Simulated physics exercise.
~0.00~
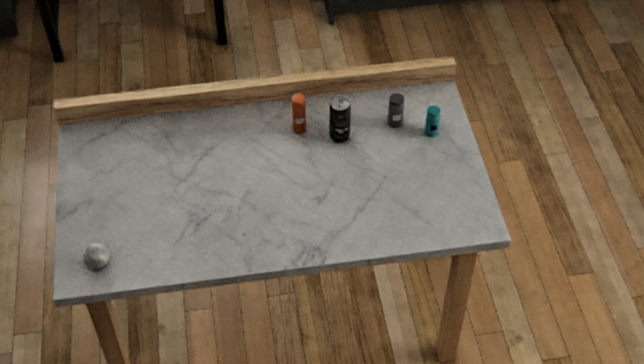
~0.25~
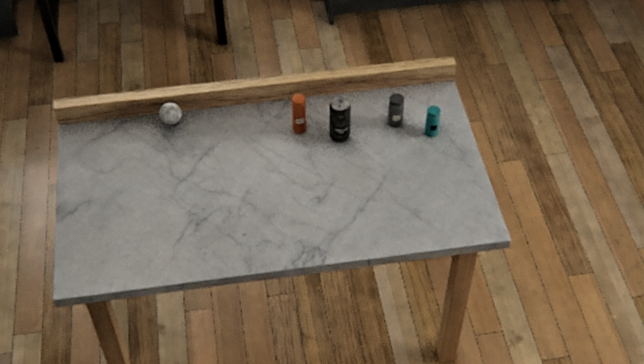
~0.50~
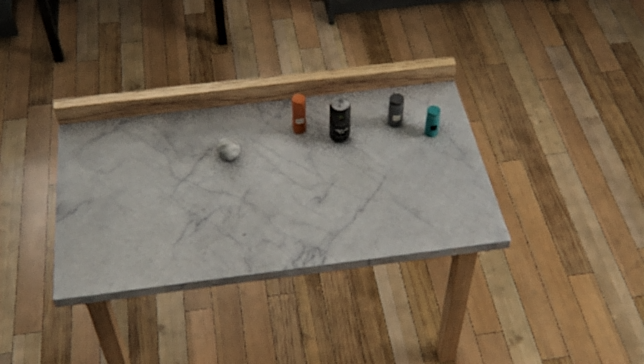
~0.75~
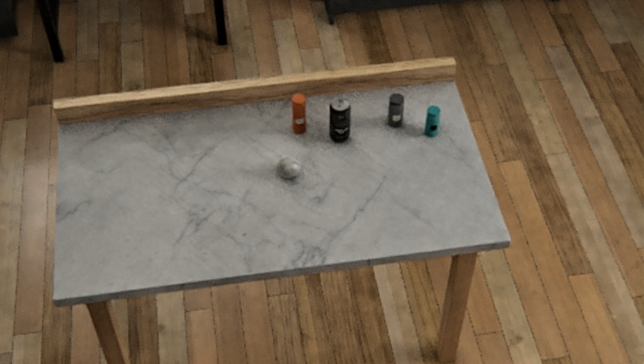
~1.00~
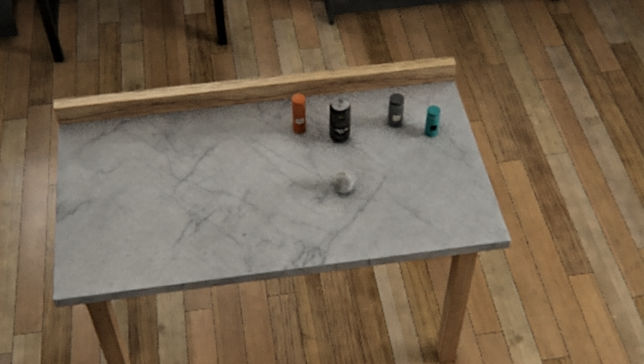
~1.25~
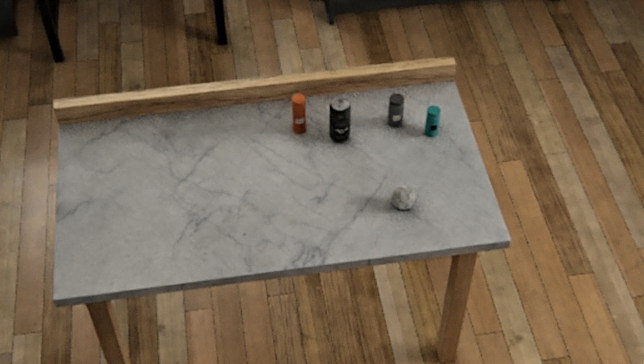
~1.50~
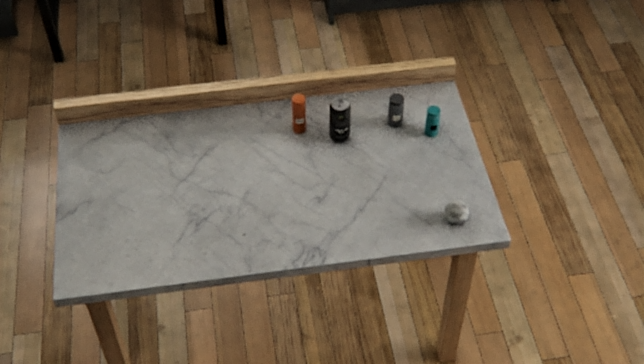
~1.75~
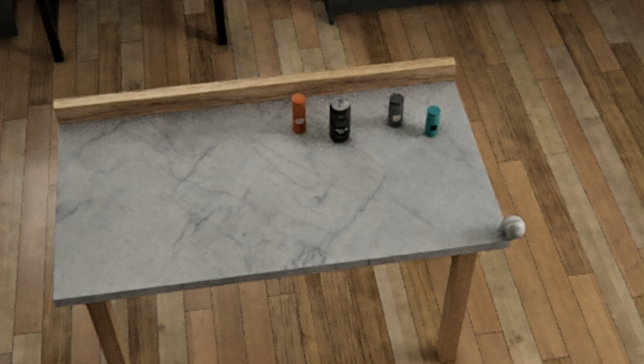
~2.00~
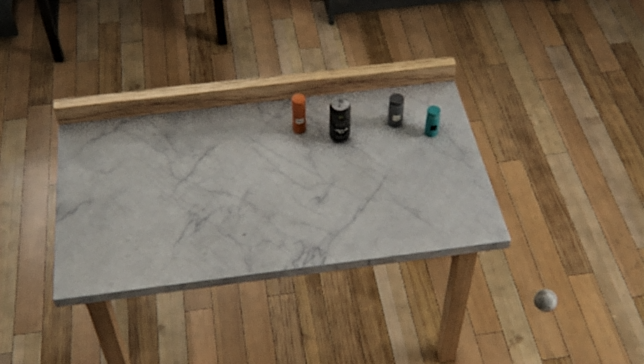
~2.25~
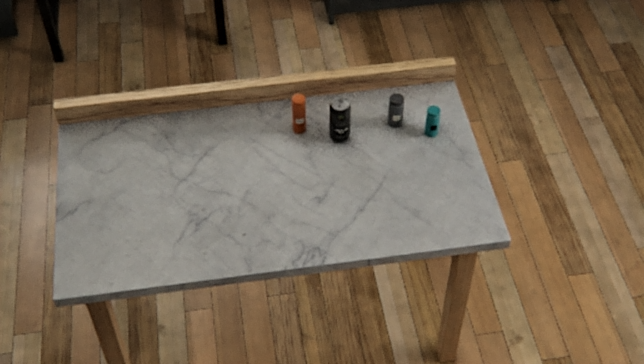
At first, a pale ball sits near the left end of a marble-topped table, while an orange shaker, a black can, a grey shaker and a turquoise shaker stand toward the far side. The ball travels up and to the right, reaching the wooden rail along the far edge. It then turns back from the rail and rolls toward the near right, passing in front of the four standing items without touching them. It crosses to the right edge, goes over it and drops toward the wooden floor. Finally, the ball is out of sight, and all four items stand where they began.
